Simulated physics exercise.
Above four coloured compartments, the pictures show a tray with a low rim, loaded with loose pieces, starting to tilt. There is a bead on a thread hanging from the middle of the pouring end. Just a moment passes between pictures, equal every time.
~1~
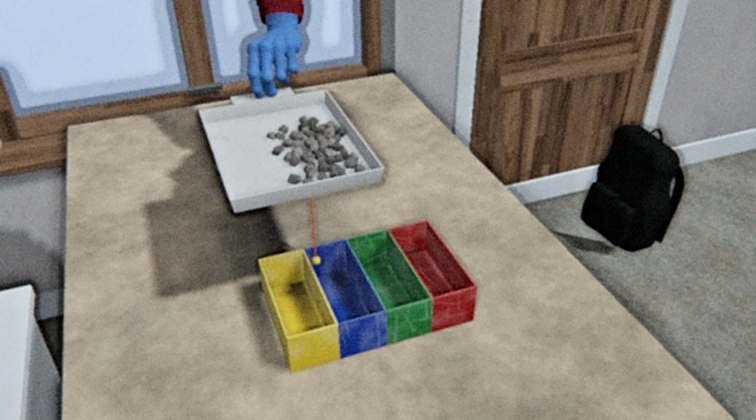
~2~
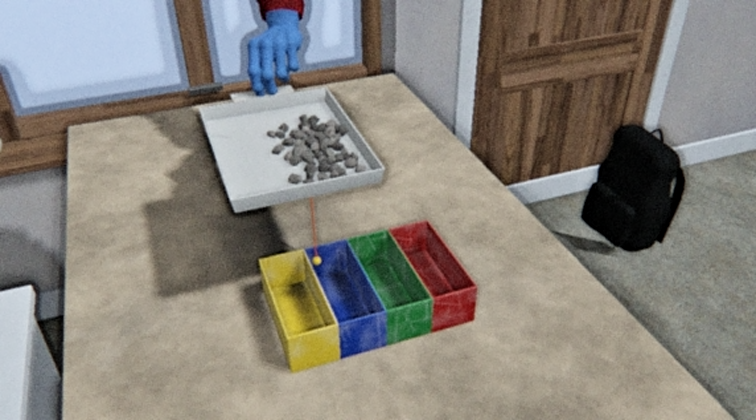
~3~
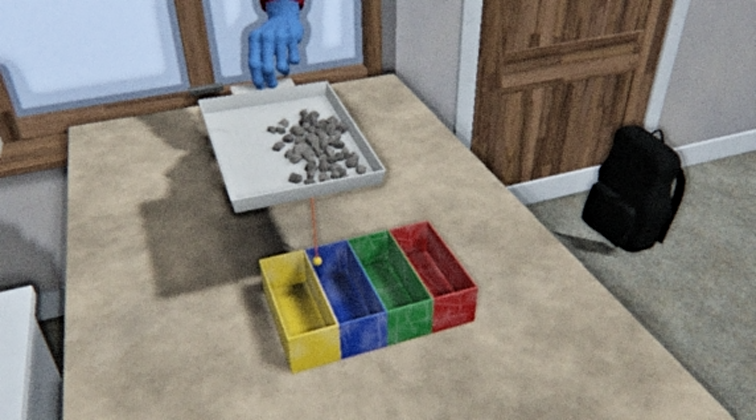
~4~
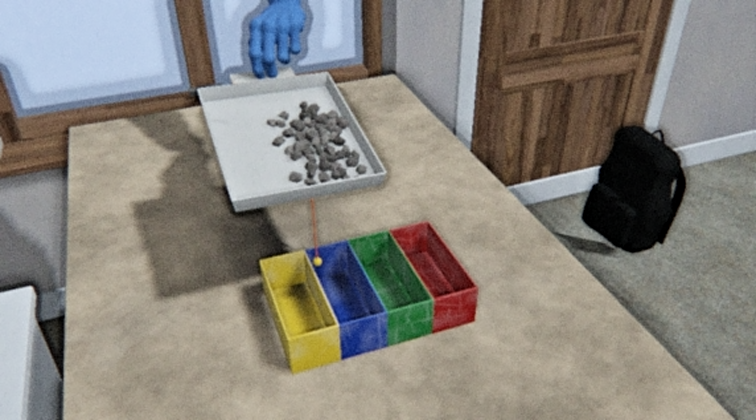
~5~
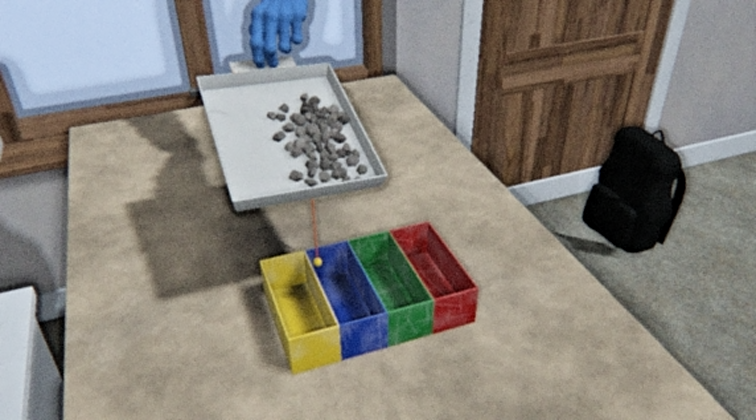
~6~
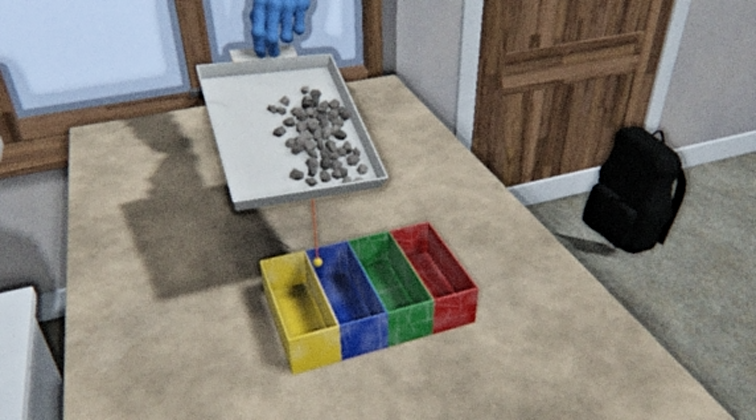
On a table, a blue-gloved hand gradually tilts a white tray of gravel above coloured compartments.
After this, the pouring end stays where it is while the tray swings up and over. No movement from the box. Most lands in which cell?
In the green cell.
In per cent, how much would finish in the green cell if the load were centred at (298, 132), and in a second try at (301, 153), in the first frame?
First case: Some 50 %; second case: Some 50 %.
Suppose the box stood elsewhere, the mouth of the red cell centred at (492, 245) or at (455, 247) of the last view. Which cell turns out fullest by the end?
It would be yellow the first time and the blue cell the second time.
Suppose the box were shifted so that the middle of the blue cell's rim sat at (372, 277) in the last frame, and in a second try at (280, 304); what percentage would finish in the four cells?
About 100 per cent, then about 80 per cent.
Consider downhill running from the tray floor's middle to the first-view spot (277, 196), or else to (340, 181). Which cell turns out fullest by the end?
The yellow one first, green second.
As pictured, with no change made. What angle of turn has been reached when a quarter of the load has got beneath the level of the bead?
Tilt: Around 90 degrees.
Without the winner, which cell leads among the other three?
Second best is the blue one.
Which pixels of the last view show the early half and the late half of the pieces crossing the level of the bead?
Near (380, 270) to start, and near (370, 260) afterwards.
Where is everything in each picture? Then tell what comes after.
The first frame shows corners of the pouring end at (233, 197) and (380, 167), level; middle of the load at (323, 147), bits of gravel; bead on its thread at (316, 261); yellow cell at (314, 345); blue cell at (362, 332); green cell at (409, 319); red cell at (454, 306).
The second frame shows corners of the pouring end at (234, 197) and (380, 168), level; middle of the load at (323, 147).
The third frame shows corners of the pouring end at (234, 198) and (381, 169), tipped barely, lowest at the right corner; middle of the load at (324, 145).
The fourth frame shows corners of the pouring end at (235, 198) and (382, 171), tipped a little, lowest at the right corner; middle of the load at (324, 141).
The fifth frame shows corners of the pouring end at (236, 198) and (383, 174), tipped a little, lowest at the right corner; middle of the load at (325, 138).
The sixth frame shows corners of the pouring end at (237, 198) and (384, 176), tipped clearly, lowest at the right corner; middle of the load at (325, 135); yellow cell at (315, 347); blue cell at (364, 333); green cell at (411, 320); red cell at (455, 308).
Soon, tray tipped steeply; nearly all on the tray; a stray few falling or outside the box.
A while on, tray tipped right over; about a third on the tray; about a quarter in the green cell; about a quarter in the blue cell; a stray few in the yellow cell; about a quarter falling or outside the box.
Towards the end, tray tipped past a quarter turn; about two thirds in the green cell; about a third in the blue cell; a small part in the yellow cell; a stray few falling or outside the box.
Finally, tray tipped past a quarter turn; about two thirds in the green cell; about a third in the blue cell; a small part in the yellow cell; none in the red cell; a stray few outside the box.
